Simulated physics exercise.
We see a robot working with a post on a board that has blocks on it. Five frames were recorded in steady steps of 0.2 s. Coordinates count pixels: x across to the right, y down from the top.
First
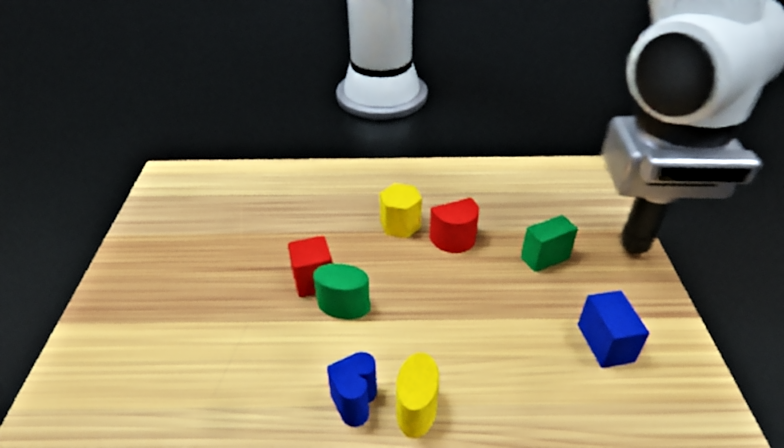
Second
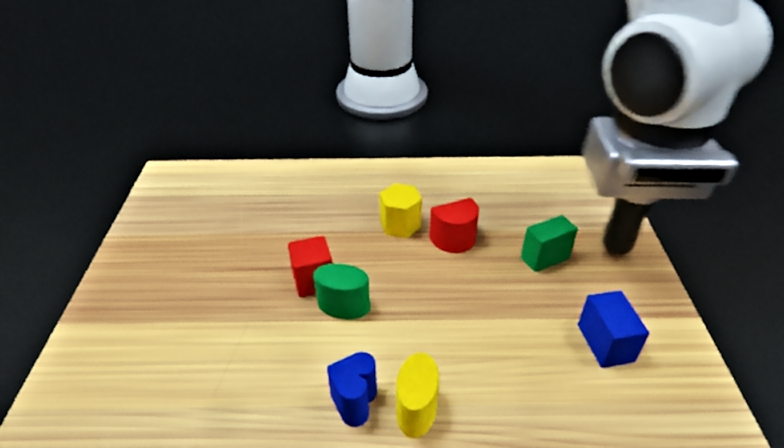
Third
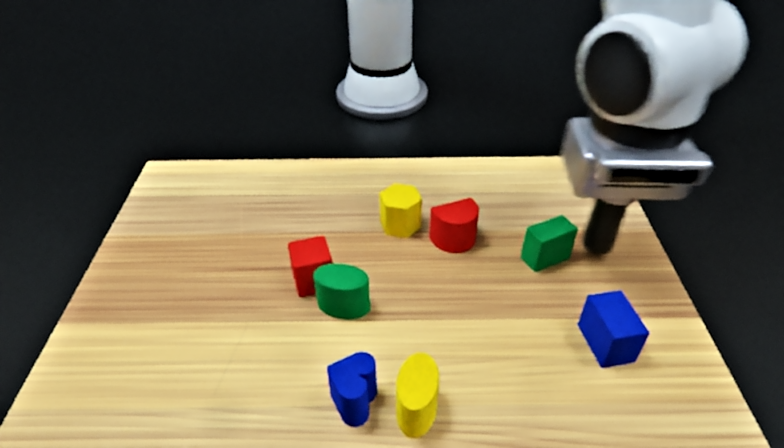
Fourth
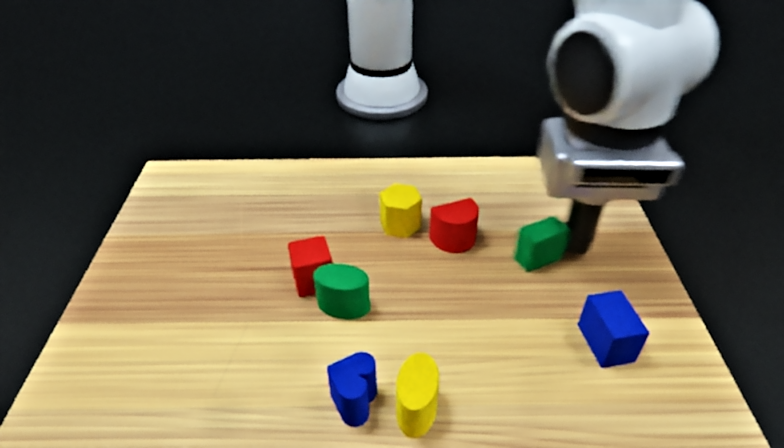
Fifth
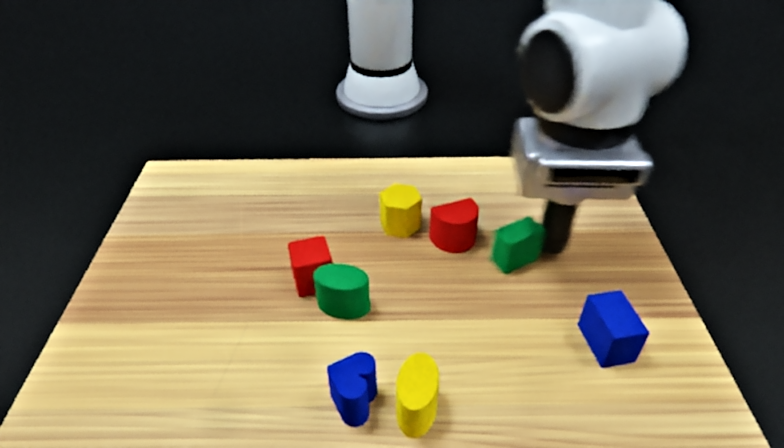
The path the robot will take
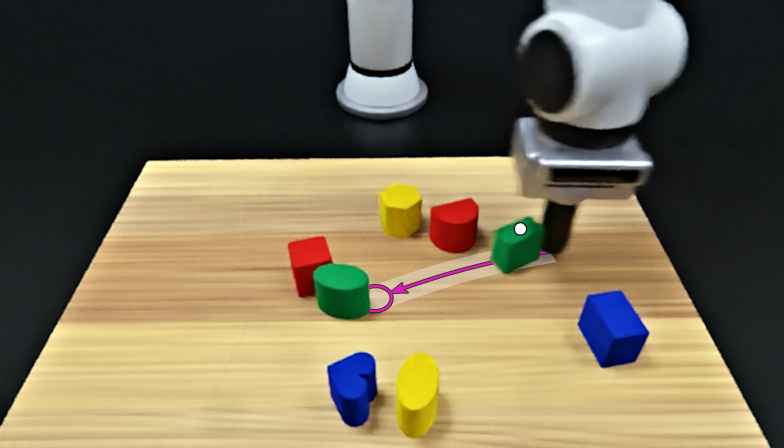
On a light wooden board scattered with red, green, blue and yellow blocks, a white robot arm moves its dark post left from the right side, meets the green oblong block, and pushes it a short way left.
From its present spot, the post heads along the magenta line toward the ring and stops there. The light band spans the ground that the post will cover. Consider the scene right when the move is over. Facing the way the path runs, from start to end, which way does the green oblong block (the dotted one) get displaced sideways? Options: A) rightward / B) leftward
The answer is A.
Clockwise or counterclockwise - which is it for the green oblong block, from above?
Short answer: Clockwise.
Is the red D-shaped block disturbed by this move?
The answer is that it remains undisturbed.
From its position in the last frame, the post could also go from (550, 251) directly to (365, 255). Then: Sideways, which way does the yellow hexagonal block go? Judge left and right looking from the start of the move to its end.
The yellow hexagonal block is shifted sideways to the right, facing along the path from start to end.
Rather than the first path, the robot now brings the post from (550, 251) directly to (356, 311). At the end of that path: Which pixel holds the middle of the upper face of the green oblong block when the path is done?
It comes to (407, 235).
The drawn path runs from (550, 251) over (492, 263) and (434, 278) to (375, 298); the dot is on the green oblong block.
The first path, step by step. One third of the way, post (492, 256); green oblong block (457, 236), turned 20° clockwise.
Two thirds of the way, post (434, 272); green oblong block (396, 240), turned 55° clockwise.
At the end, post (375, 292); green oval (333, 277); red D-shaped block not moved; green oblong block (366, 239), turned 95° clockwise.
